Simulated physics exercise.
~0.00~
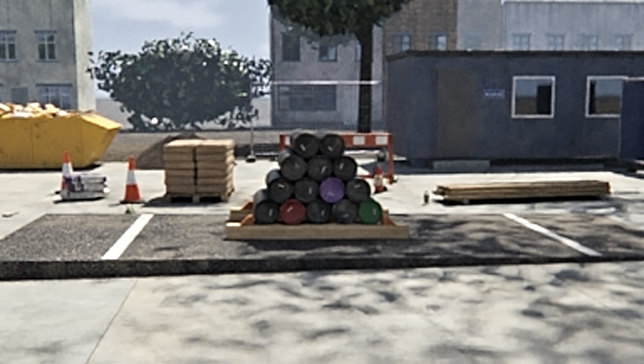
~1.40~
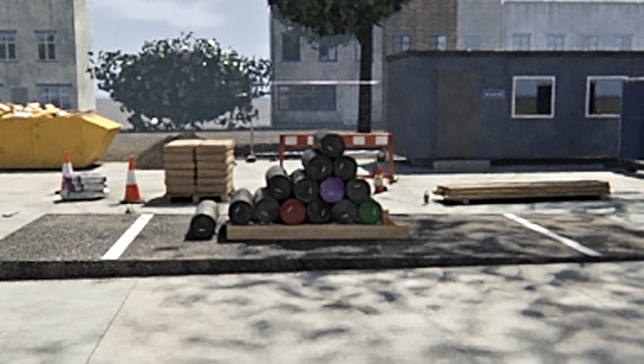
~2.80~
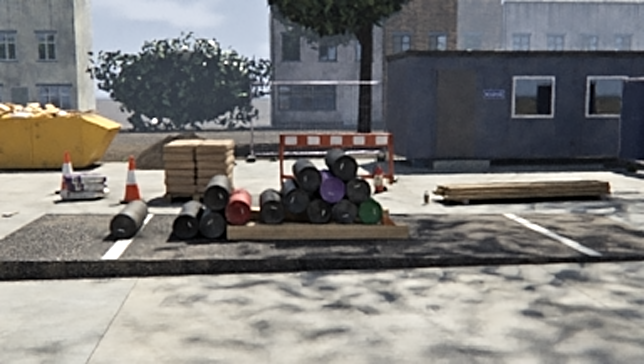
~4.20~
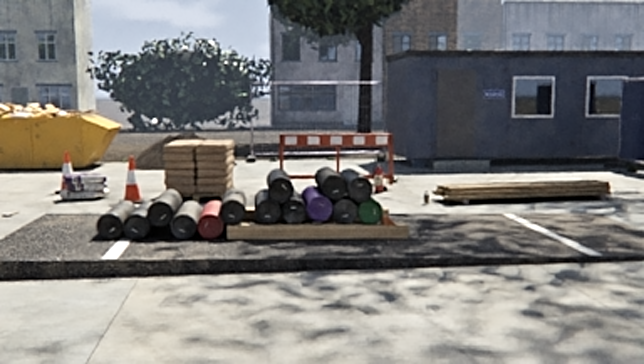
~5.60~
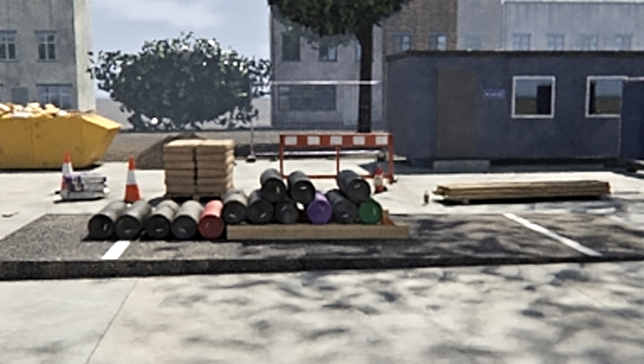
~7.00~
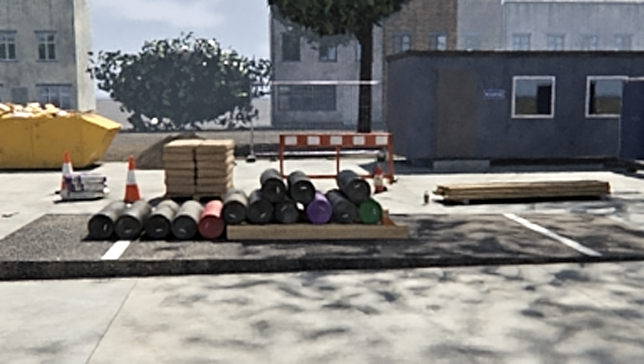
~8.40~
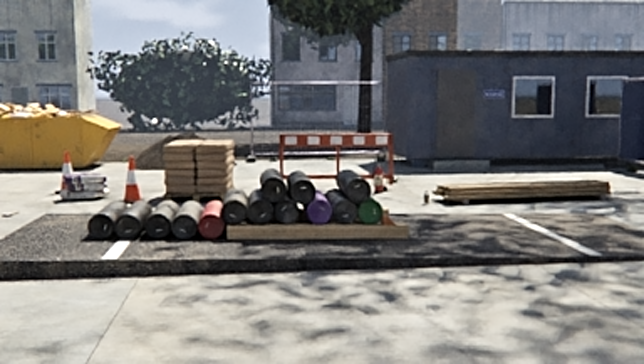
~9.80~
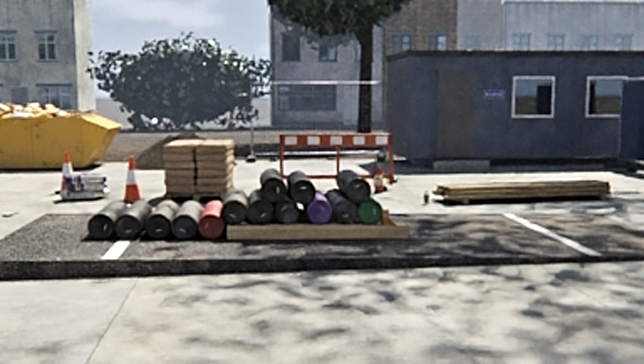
In the video, dark cylinders stacked in a pyramid on wooden bearers spill to the left, the red one rolling off onto the gravel while purple drops lower; they settle in a row reaching the left white line, with green and purple still on the bearers.
